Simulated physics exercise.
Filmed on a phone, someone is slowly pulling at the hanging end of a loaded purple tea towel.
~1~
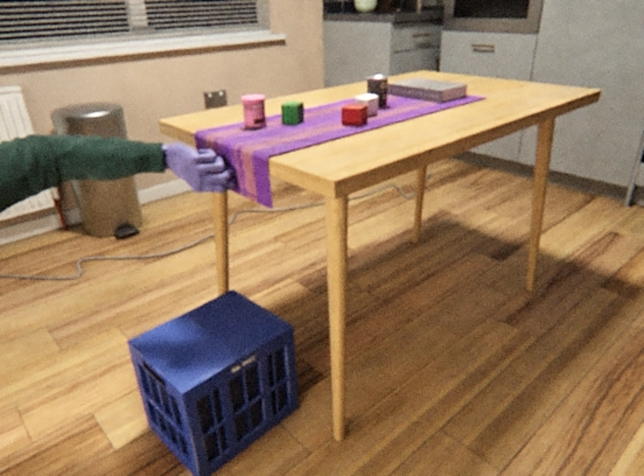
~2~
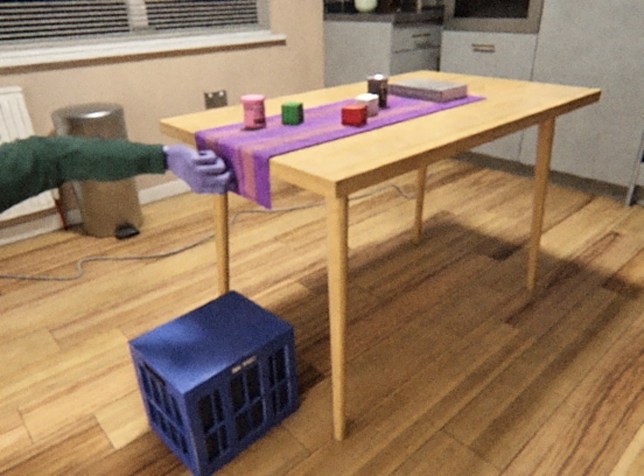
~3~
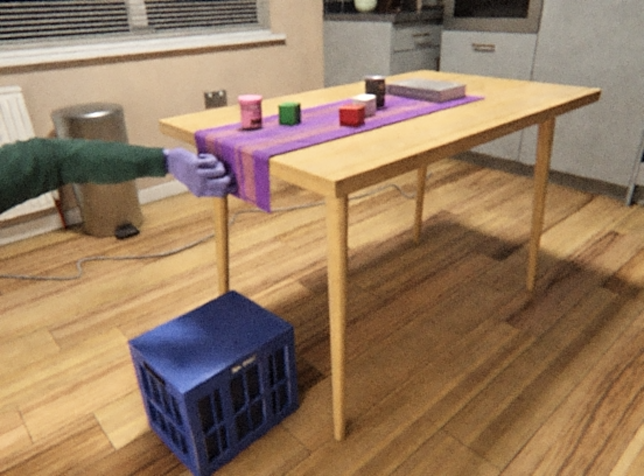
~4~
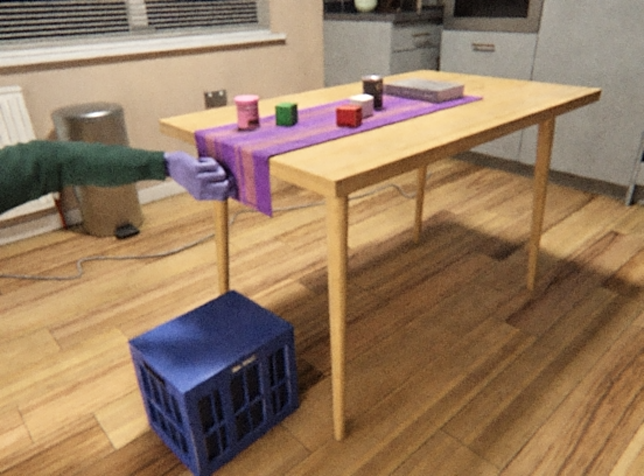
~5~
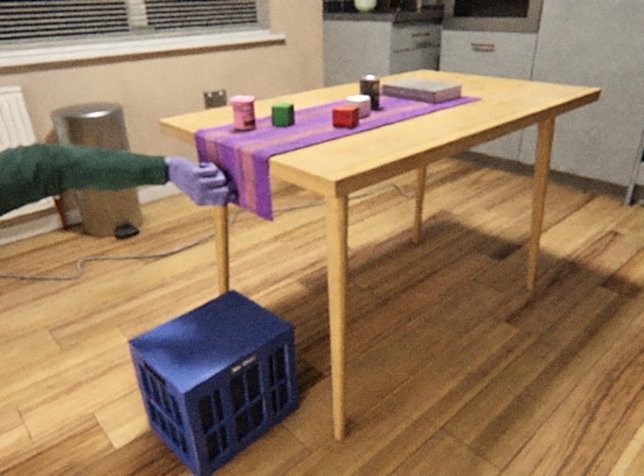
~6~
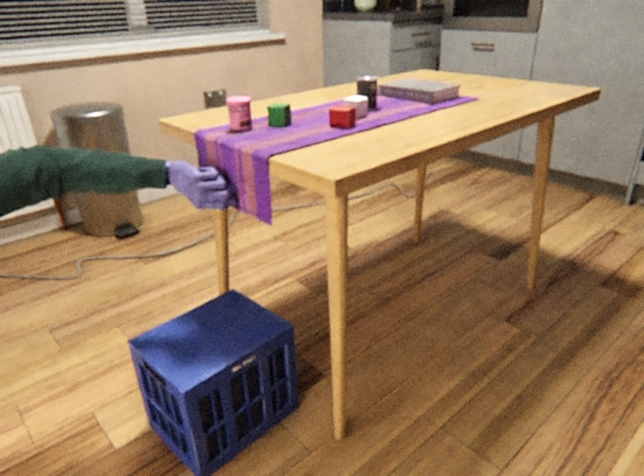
On a wooden table, a gloved hand slowly pulls a purple cloth, drawing its objects left.
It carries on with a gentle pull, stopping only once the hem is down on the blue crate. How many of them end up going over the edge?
Okay, the things that come down total three by my count.
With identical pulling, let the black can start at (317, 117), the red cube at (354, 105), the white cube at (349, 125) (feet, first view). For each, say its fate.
In the end the black can is no longer on top, the red cube is still on top, and the white cube is no longer on top.
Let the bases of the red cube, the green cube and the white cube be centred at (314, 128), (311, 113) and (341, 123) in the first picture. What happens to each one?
Result - red cube lost; green cube lost; white cube lost.
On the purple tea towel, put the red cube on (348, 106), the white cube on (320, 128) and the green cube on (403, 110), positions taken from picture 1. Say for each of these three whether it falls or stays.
The red cube stays put, the white cube ends up off, the green cube stays put.
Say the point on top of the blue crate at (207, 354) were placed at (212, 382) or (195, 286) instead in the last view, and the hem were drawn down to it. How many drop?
4 and 1.
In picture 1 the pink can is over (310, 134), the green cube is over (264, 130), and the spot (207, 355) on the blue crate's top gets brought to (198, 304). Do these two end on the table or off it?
Observed: Pink can departs; green cube departs.
A little later, hem near (240, 278); pink can and green cube gone.
Next, hem on the crate; pink can, green cube and red cube gone.
When it is over, hem on the crate; pink can, green cube and red cube gone. The count of fallen things is three.
